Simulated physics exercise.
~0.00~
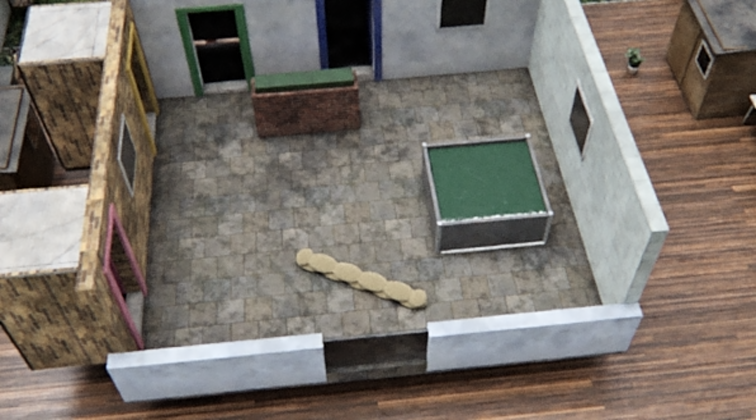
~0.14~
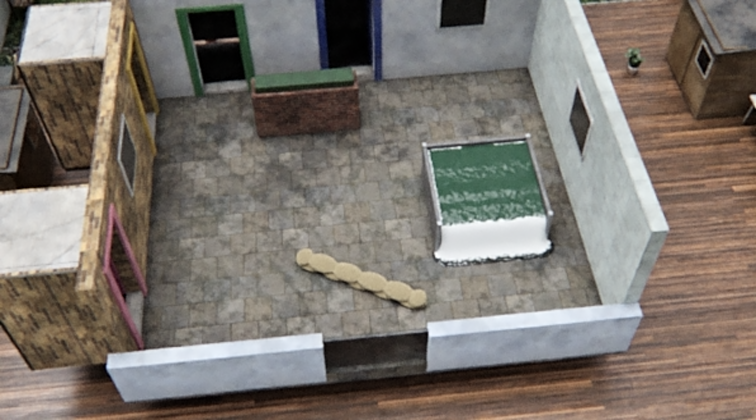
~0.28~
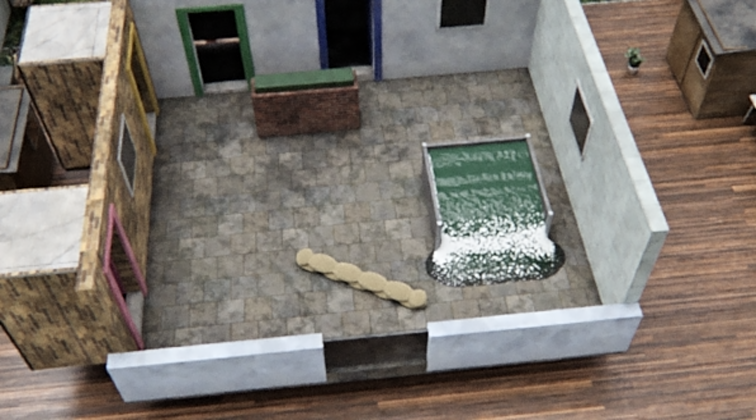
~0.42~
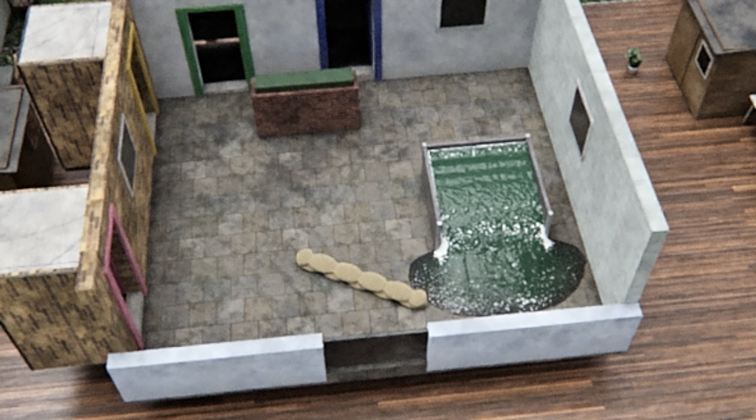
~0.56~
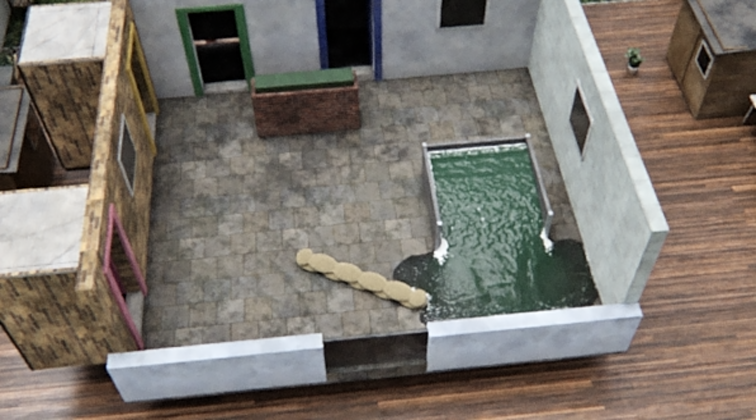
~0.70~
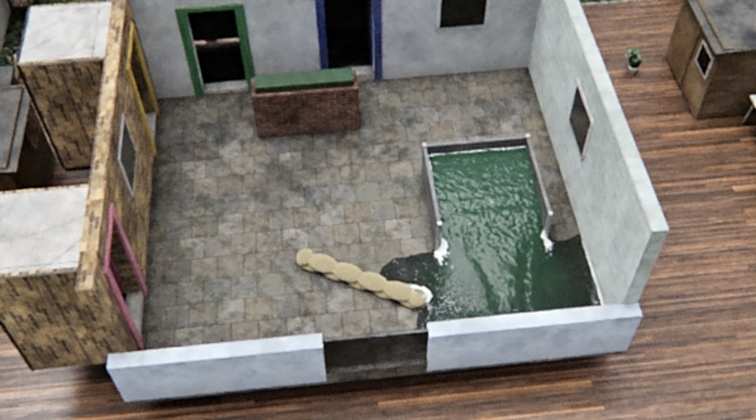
Green water pouring from the open front of a tank and spreading across a walled, paved yard, reaching a row of sandbags.
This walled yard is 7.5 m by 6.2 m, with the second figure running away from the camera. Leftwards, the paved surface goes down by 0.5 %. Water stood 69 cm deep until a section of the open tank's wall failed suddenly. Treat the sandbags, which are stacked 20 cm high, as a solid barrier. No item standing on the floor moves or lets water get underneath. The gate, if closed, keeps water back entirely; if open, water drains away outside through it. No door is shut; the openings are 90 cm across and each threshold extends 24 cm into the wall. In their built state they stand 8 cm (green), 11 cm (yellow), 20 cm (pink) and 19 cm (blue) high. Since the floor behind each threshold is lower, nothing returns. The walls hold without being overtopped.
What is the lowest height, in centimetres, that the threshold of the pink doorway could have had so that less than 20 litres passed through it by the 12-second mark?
About 11.5 cm.
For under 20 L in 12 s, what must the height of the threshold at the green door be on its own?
The green door needs around 6.0 cm.
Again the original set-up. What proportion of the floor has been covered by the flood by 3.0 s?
About 40 per cent.
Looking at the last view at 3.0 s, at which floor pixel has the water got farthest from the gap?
The farthest wet point sits near (139, 379) in the last view.
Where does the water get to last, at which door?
That would be the green door.
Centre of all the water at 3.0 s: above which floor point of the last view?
Look at about (458, 279) in the last view.
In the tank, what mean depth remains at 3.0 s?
It averages roughly 12 centimetres.
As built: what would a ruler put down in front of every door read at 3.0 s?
Green door 0 cm, yellow door 0 cm, pink door 11 cm, blue door 0 cm.
After 1.4 s water covers 15 % of the floor, deepest (52 cm) near (605, 331); it has not reached the pink door.
After 3.0 s water covers 40 % of the floor, deepest (24 cm) near (605, 331); 11 cm at the pink door, 0 litres in over its 20 cm threshold.
After 12.0 s water covers 95 % of the floor, deepest (9 cm) near (155, 141); 4 cm at the pink door, 0 litres in over its 20 cm threshold.
At the pink door as built, the water arrived by 2.9 s and peaked near 17 cm at 3.2 s.
Run again over the same 12 s with other heights there, 39 litres in over 9.5 cm, 9 litres over 13 cm. The limit of 20 litres is kept from about 11.5 cm up.
